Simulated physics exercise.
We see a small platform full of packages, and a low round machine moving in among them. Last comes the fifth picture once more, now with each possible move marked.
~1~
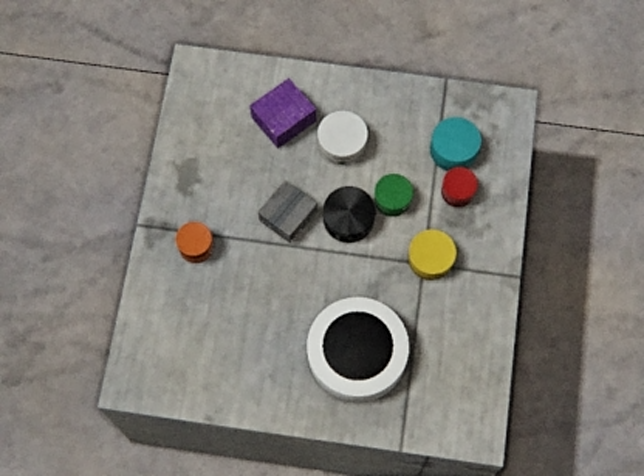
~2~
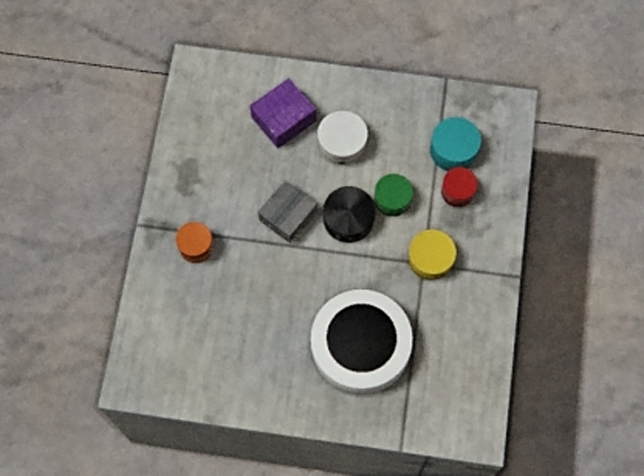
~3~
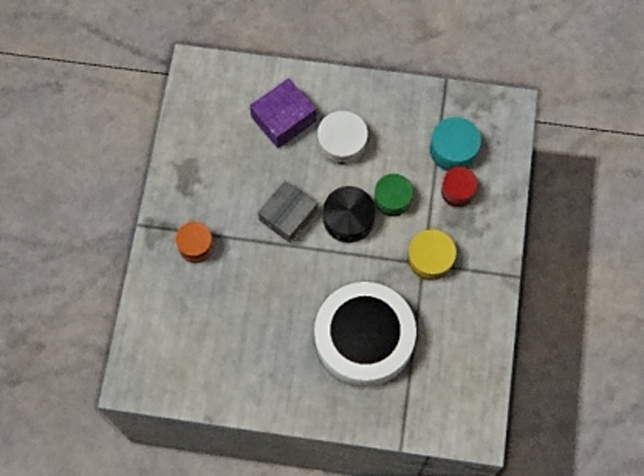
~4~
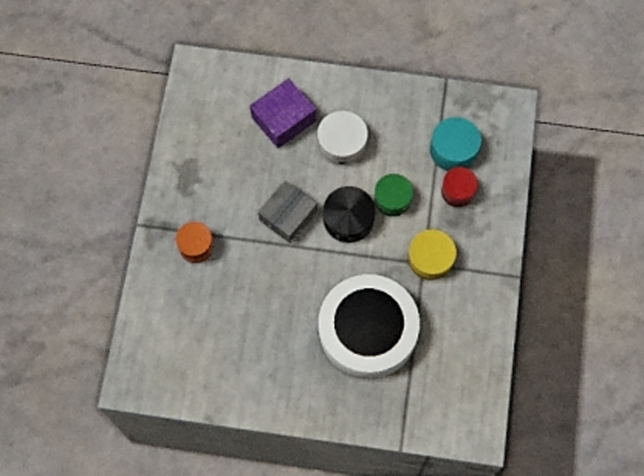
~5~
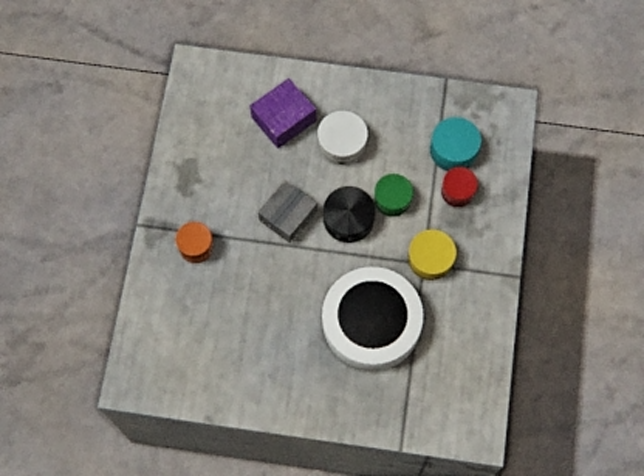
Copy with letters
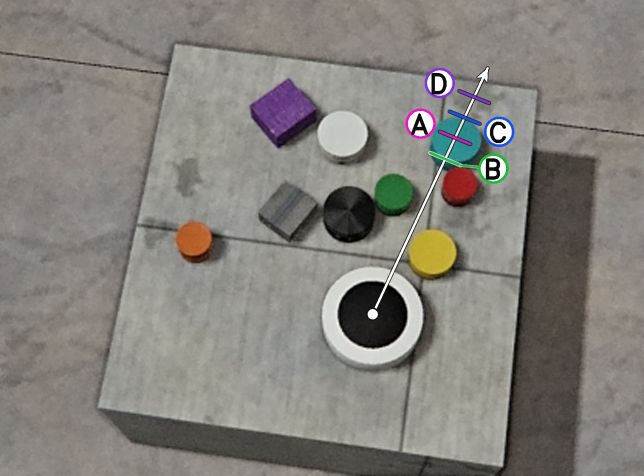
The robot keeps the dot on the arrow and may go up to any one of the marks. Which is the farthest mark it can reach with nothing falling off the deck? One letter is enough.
All is well up to A.
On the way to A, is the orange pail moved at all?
No.
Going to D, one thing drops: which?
The turquoise canister goes over.
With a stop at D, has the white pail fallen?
By then, no.
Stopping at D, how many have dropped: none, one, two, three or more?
In all, one.
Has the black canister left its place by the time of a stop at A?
Yes.
On the marked copy, A at (455, 138); B at (445, 159); C at (465, 118); D at (474, 97); the arrow from (373, 314) to (488, 68); the white dot at (373, 314).
Following A. Soon after the start, robot (403, 253); yellow pail (464, 222); black canister (348, 207).
Later, robot (432, 191); yellow pail (501, 205); red pail (489, 167).
In the end, robot (453, 145); turquoise canister (482, 89); red pail (517, 148); nothing has fallen.
As for the rest, B is safe but short; C drops the turquoise canister; D drops the turquoise canister.
